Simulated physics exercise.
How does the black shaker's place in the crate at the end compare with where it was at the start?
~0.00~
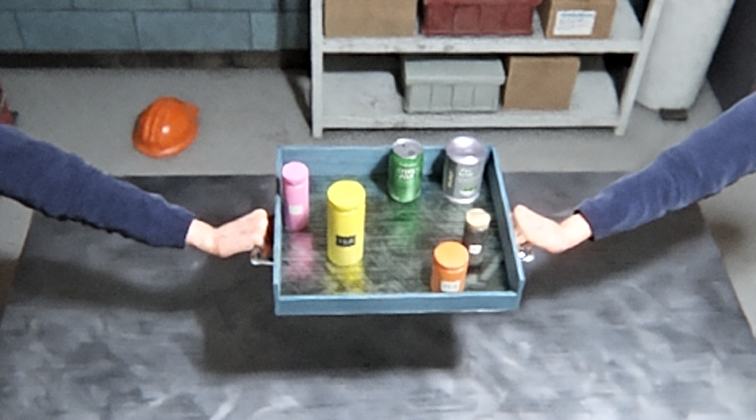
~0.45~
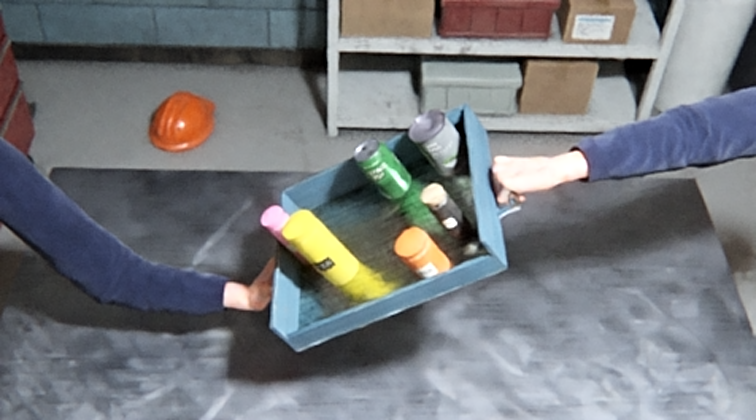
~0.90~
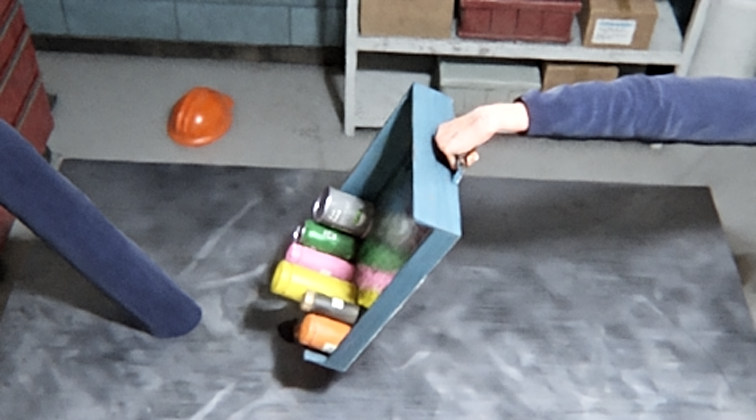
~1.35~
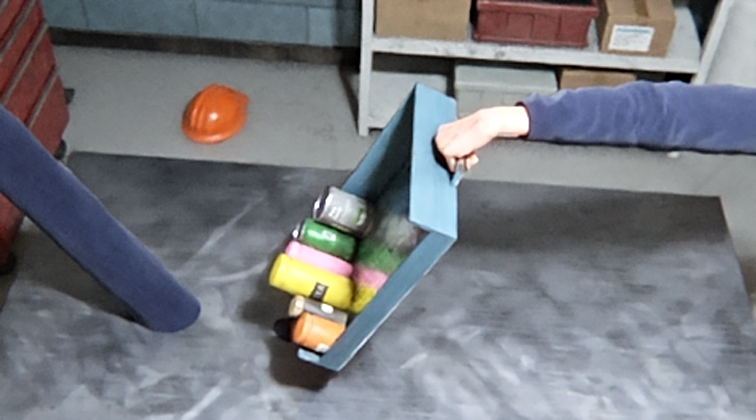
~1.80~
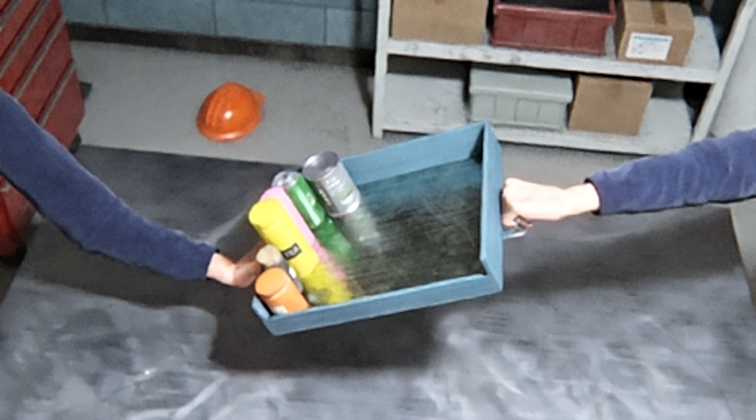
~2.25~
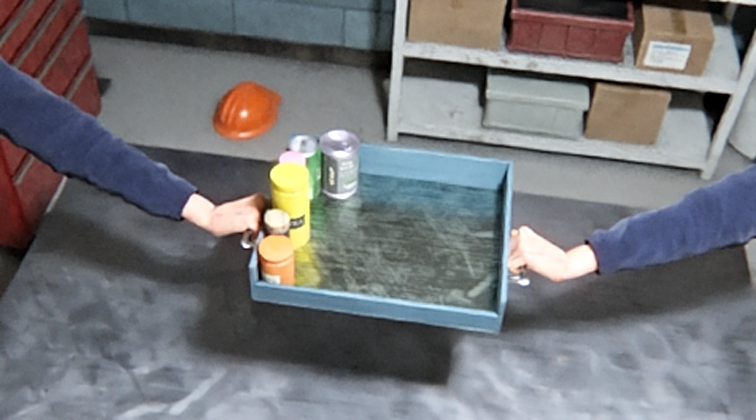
At the start the black shaker stands near the right side of the crate, just behind the orange jar. At the end it stands over at the left side, still close behind the orange jar.
